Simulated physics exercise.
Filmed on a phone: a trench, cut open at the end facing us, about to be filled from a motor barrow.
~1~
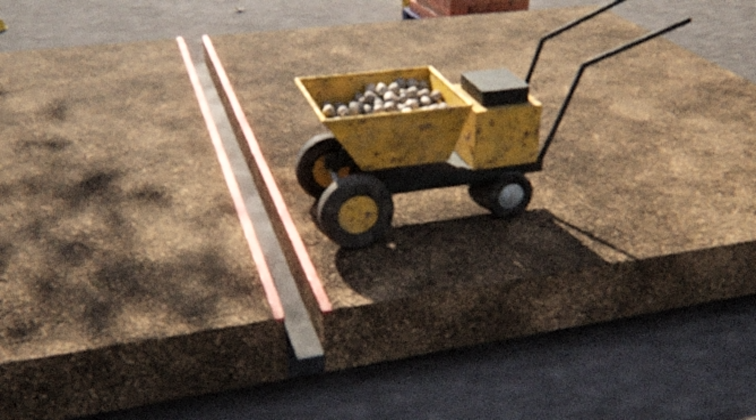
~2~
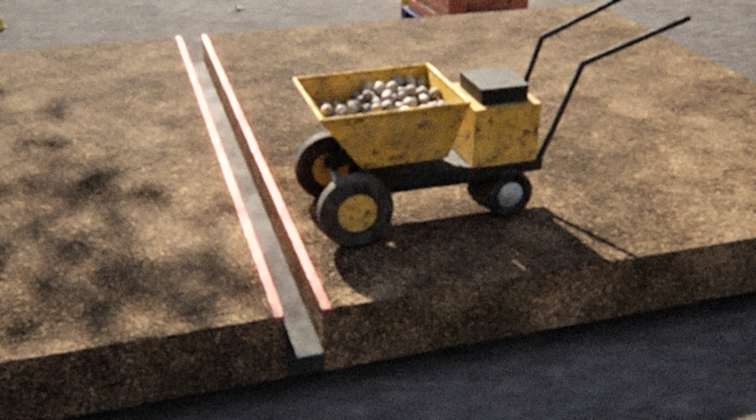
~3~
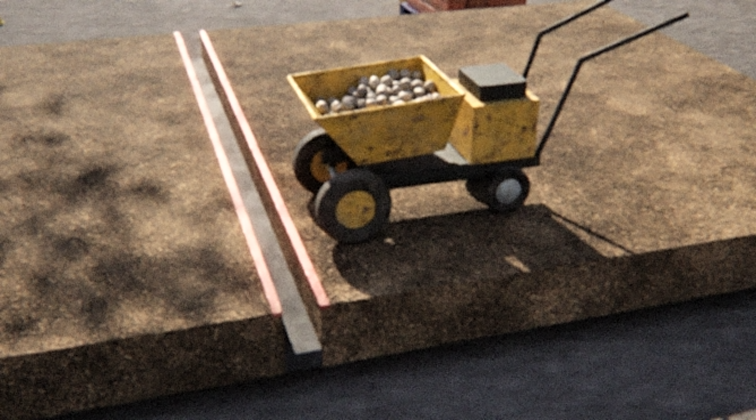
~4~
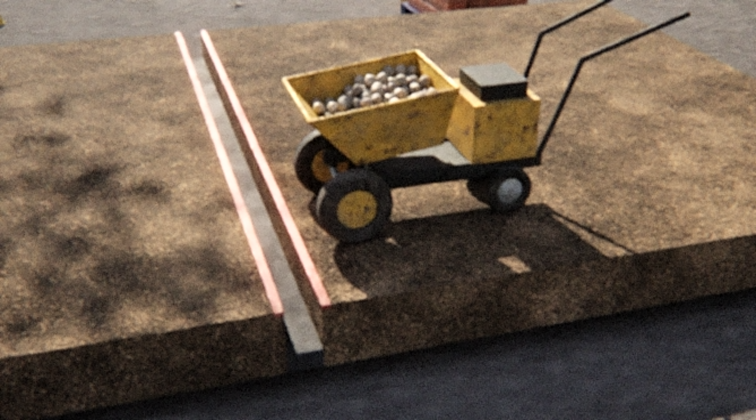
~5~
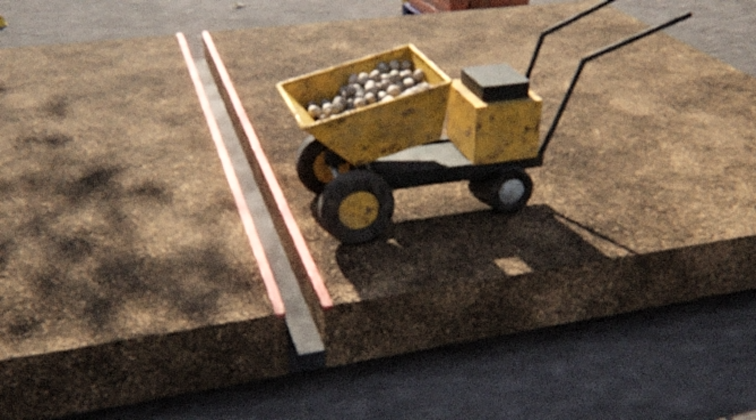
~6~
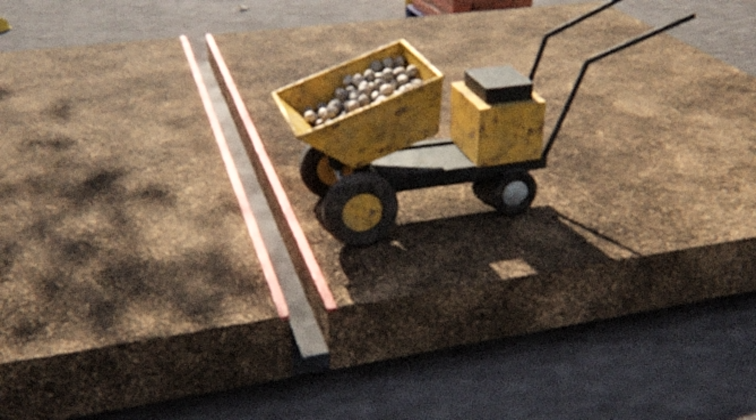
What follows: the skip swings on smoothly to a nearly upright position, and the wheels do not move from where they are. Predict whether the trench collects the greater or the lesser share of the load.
Not the bulk.
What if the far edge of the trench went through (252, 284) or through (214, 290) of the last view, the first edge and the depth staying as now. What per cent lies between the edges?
I'd say some 20 in a hundred, followed by 90 in a hundred.
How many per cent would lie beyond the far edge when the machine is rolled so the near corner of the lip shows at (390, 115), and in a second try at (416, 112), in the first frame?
10 % for the first, 0 % for the second.
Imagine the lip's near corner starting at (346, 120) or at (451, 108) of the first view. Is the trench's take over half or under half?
So the first stop would give short of the halfway mark, while the second would give short of the halfway mark.
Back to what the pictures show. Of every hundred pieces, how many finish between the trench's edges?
My estimate is some 0 %.
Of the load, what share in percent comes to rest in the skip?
Roughly 25 in a hundred.
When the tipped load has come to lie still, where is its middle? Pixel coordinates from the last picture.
I'd mark it at roughly (210, 232).
Just after the last frame, skip tipped steeply; every one in the skip.
A moment on, skip tipped steeply; the larger part in the skip; about a tenth beyond it; just a few falling.
Further on, skip tipped right over; roughly a third in the skip; roughly two thirds beyond it.
When it is over, skip tipped right over; roughly a quarter in the skip; not one in or heaped over the trench; the larger part beyond it.
